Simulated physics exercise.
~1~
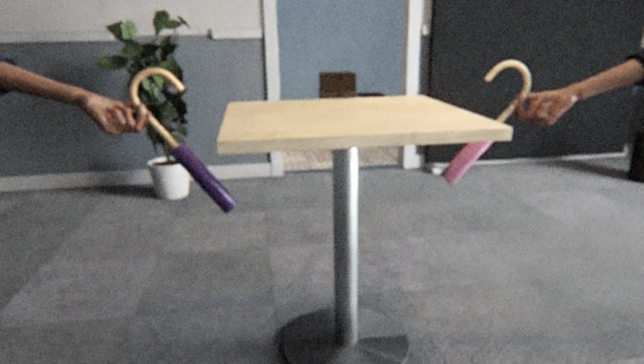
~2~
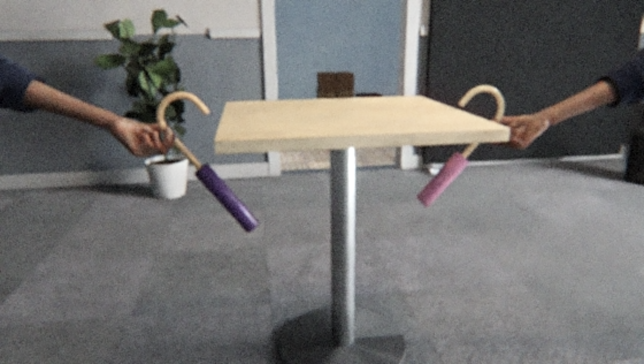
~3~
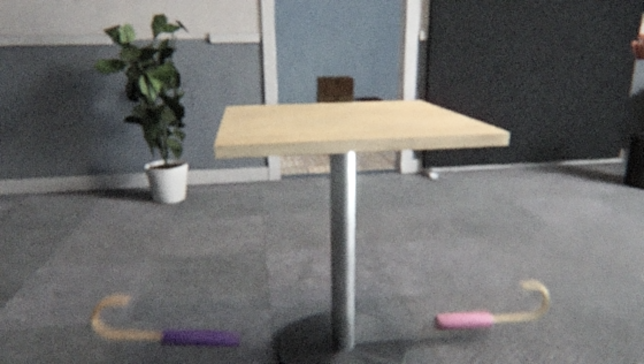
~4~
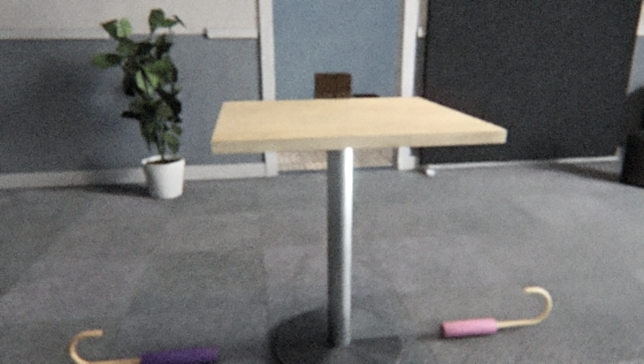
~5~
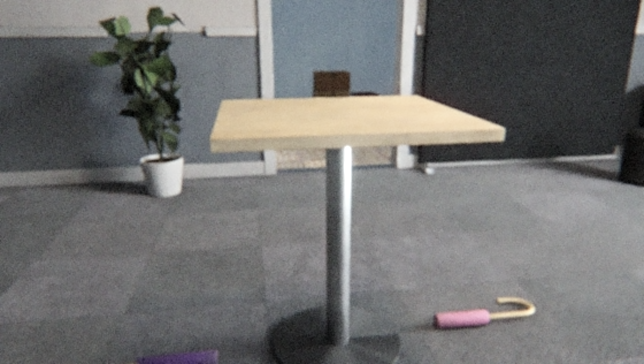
A purple umbrella and a pink umbrella with curved handles were held by two hands at opposite edges of a table, then both dropped once released and ended up lying on the grey floor on either side.
